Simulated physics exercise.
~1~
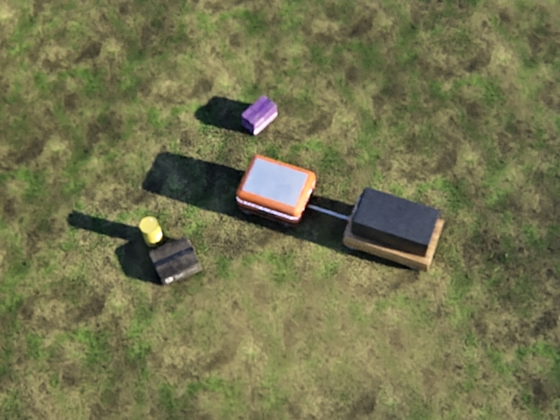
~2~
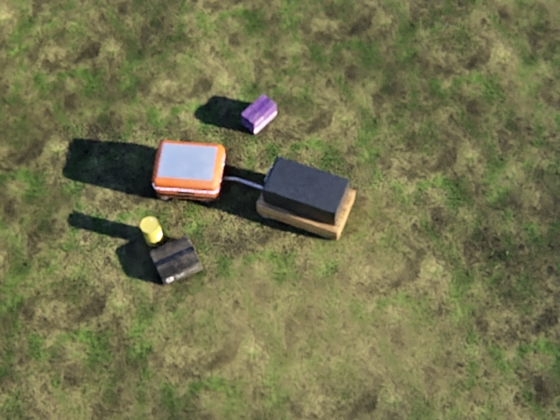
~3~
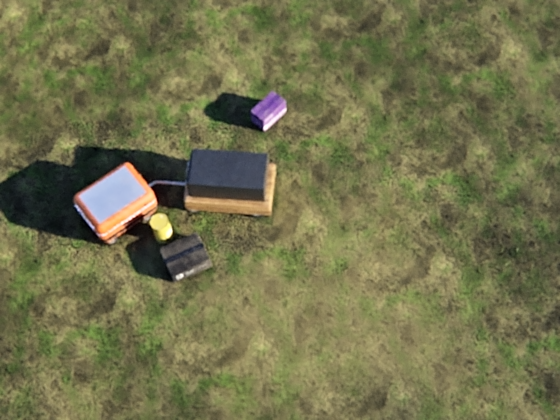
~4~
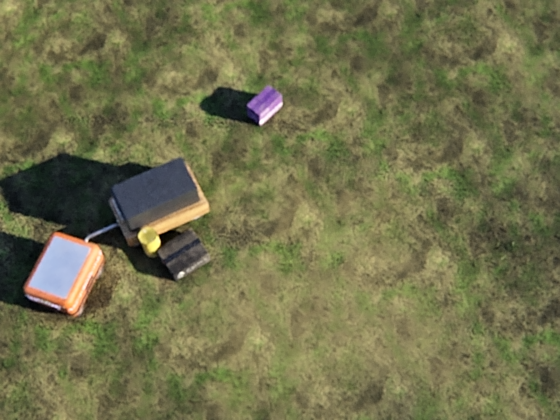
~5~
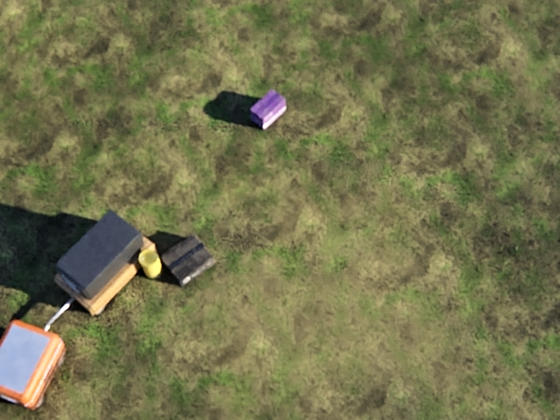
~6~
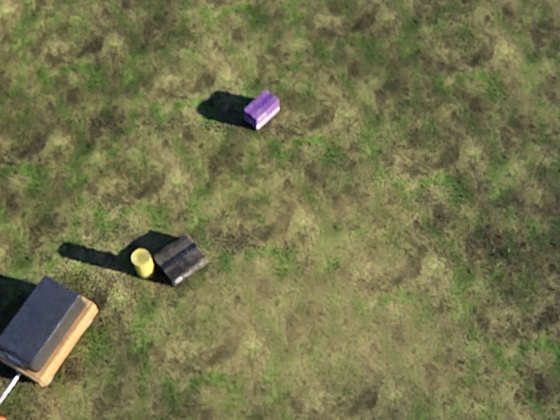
An orange tug with a pale top pulls a dark-topped cart leftward across patchy grass, passing below a small purple box. Ahead of it, a yellow canister stands beside a black box. The tug curves down to the left, skirting the canister, and the cart swings in behind it. As the cart cuts the corner, it comes up against the canister, which shifts a little downward but stays upright. The tug then leaves at the lower left with the cart following, still partly in view, while the canister stands by the black box and the purple box sits where it was.
